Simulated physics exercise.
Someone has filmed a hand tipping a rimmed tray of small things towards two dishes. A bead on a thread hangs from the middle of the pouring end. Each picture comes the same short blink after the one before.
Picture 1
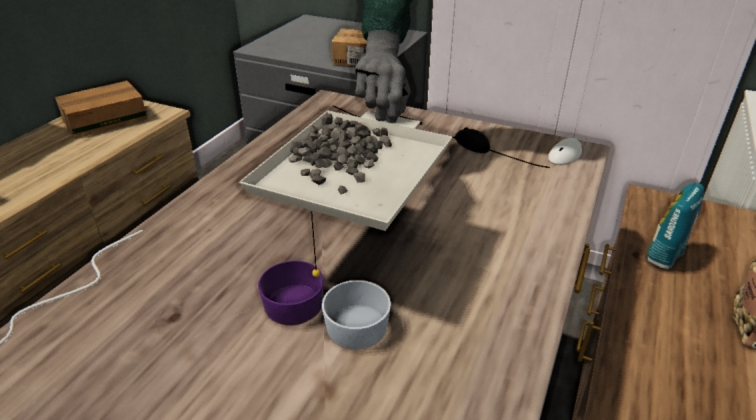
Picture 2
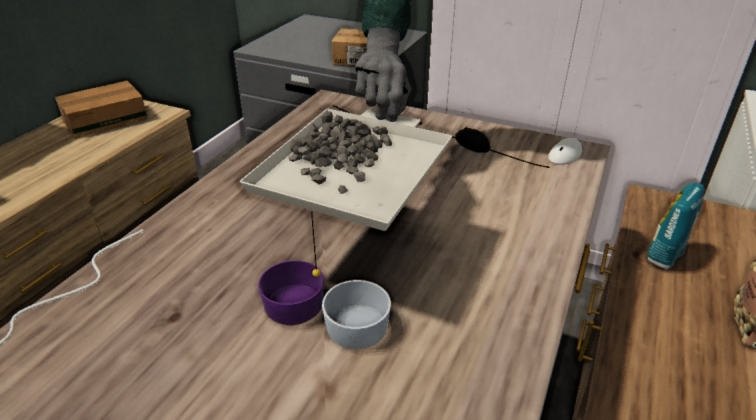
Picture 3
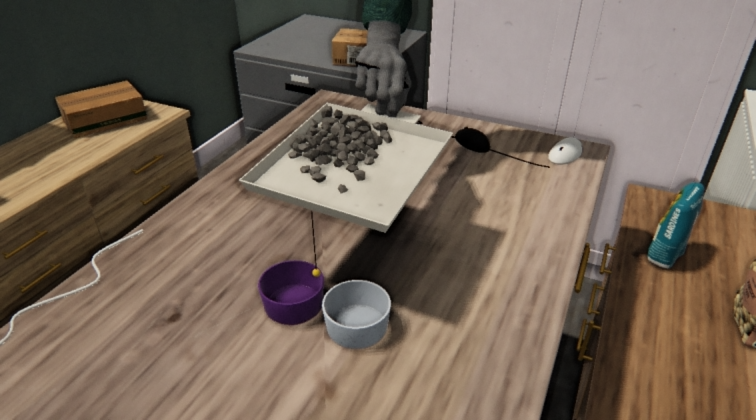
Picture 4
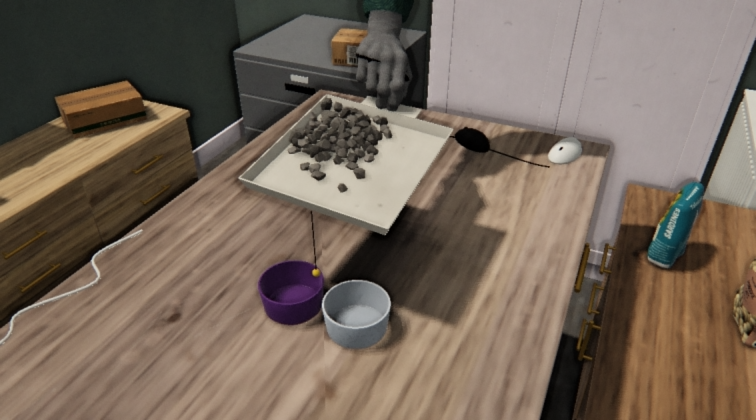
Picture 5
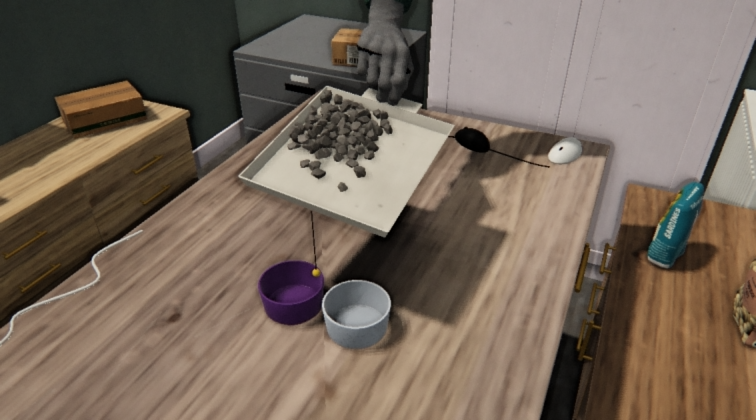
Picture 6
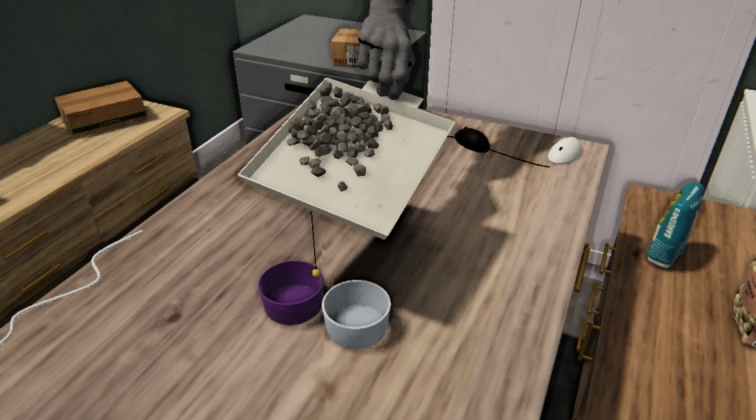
On a wooden table, a grey hand slowly raising the back of a tray of dark gravel above purple and pale bowls.
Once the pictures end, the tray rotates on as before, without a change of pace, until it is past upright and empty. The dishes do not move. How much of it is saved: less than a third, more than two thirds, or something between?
In the dishes lies from one third to two thirds of it.
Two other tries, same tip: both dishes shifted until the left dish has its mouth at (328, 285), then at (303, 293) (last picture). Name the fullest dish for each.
The first try: The right-hand dish. The second: The right-hand dish.
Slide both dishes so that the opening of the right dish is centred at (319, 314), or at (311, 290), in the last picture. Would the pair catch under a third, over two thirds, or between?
First less than a third, then below one third.
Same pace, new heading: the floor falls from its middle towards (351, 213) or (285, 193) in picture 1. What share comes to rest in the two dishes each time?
About 50 and 20 per cent.
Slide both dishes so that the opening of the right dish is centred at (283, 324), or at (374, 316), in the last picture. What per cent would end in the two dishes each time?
Roughly 0 per cent, and 60 per cent.
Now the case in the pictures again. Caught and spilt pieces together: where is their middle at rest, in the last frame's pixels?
At about (374, 323).
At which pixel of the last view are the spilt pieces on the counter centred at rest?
Near (416, 324).
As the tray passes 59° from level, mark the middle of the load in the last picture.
Around (371, 210).
Just after the last frame, tray tipped steeply; the larger part on the tray; just a few outside both; about a tenth in the air.
A moment on, tray tipped right over; about a tenth on the tray; roughly half in the right dish; roughly a third outside both; about a tenth in the air.
Further on, tray tipped past a quarter turn; roughly half in the right dish; roughly half outside both.
When it is over, tray tipped past a quarter turn; roughly half in the right dish; not one in the left dish; roughly half outside both.
